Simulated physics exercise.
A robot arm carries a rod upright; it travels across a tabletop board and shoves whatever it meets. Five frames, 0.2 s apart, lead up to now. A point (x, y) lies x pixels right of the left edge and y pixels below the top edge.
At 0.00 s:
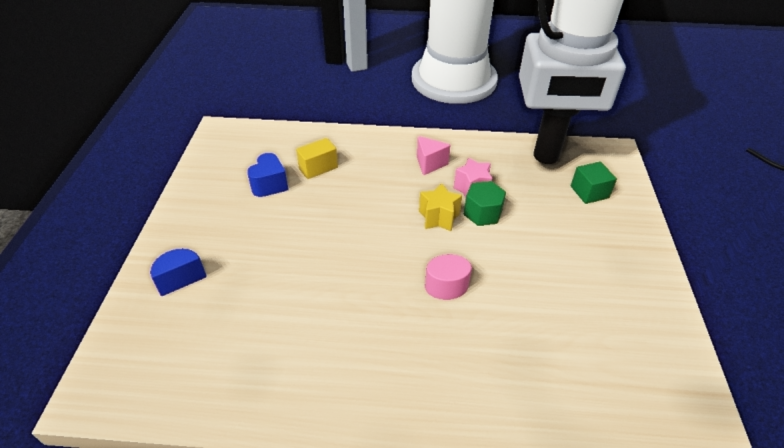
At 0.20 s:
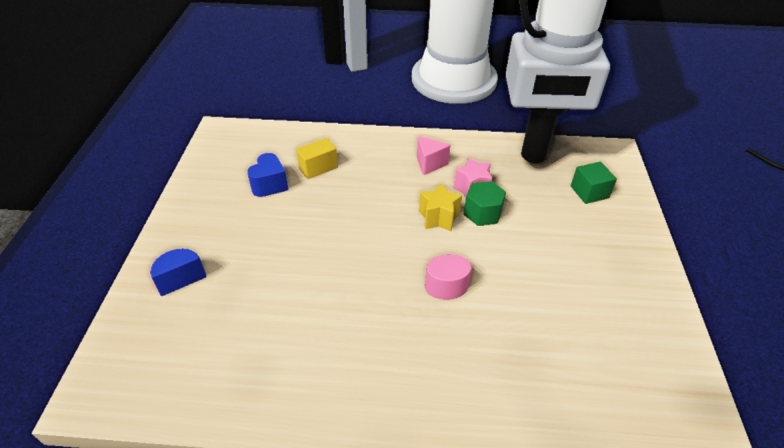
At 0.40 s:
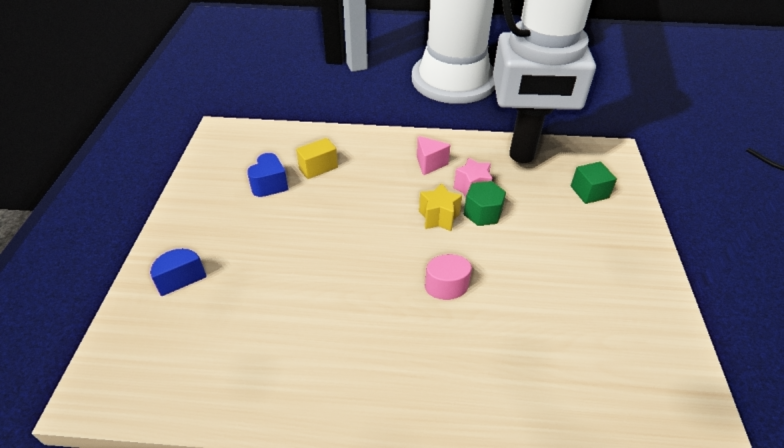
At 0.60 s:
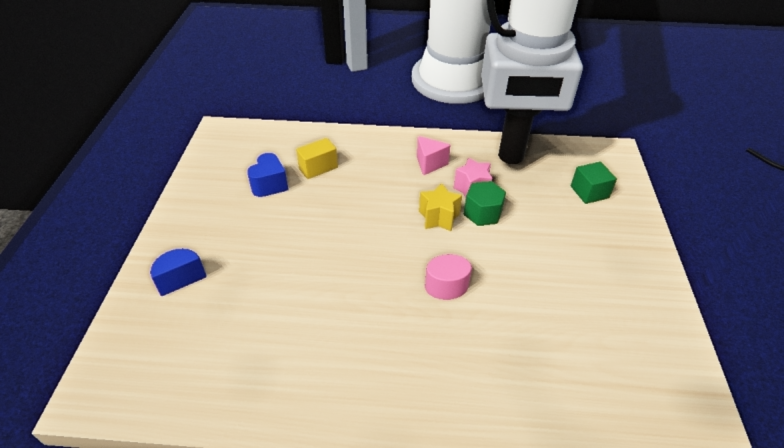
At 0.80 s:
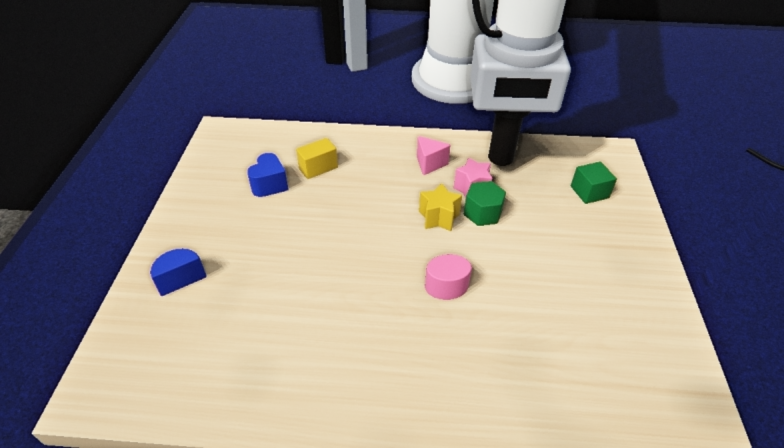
A pale wooden board lies on a dark blue surface, seen from above at an angle by a still camera. Blue and yellow blocks sit at the left, a pink triangle, pink star, yellow star and green hexagon cluster near the top centre above a pink disc, and another green block rests at right. A white robot arm slides its black rod slowly leftward along the far edge, touching no blocks.
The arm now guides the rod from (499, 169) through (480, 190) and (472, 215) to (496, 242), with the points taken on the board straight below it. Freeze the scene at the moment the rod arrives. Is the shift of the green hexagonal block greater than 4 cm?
My answer is yes.
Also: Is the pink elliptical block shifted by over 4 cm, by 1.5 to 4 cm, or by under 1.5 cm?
Below 1.5 cm.
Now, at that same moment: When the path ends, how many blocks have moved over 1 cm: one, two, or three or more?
Counting only shifts above 1 cm, I get three or more blocks.
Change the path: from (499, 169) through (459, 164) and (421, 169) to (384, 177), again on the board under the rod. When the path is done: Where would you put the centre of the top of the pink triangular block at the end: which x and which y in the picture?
The spot you're after is about (368, 146) in the image.
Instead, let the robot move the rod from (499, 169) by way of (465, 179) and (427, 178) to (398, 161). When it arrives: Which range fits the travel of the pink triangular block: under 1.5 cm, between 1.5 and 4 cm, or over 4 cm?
By the end of the path, it will have gone between 1.5 and 4 cm.
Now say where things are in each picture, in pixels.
In the first picture, lower end of the rod (546, 156), tops of blocks, pink triangular block (431, 145), yellow star (441, 197), pink elliptical block (449, 267), pink star (476, 169), green hexagonal block (487, 193).
In the second picture, rod (534, 155), blocks as before.
In the third picture, rod (522, 156), blocks as before.
In the fourth picture, rod (511, 157), blocks as before.
In the fifth picture, rod (501, 158), pink triangular block (431, 145), yellow star (441, 197), pink elliptical block (449, 267), pink star (476, 169), green hexagonal block (487, 193).
What follows on the original path. One third of the way, rod (482, 179); pink star (460, 177), turned 45° clockwise; green hexagonal block (486, 198).
Two thirds of the way, rod (474, 204); yellow star (430, 203), turned 15° anticlockwise; pink star (446, 183), turned 85° clockwise; green hexagonal block (491, 218), turned 25° anticlockwise.
At the end, rod (499, 231); pink triangular block not moved; yellow star (430, 203), turned 15° anticlockwise; pink elliptical block not moved; pink star (446, 183), turned 85° clockwise; green hexagonal block (512, 248).
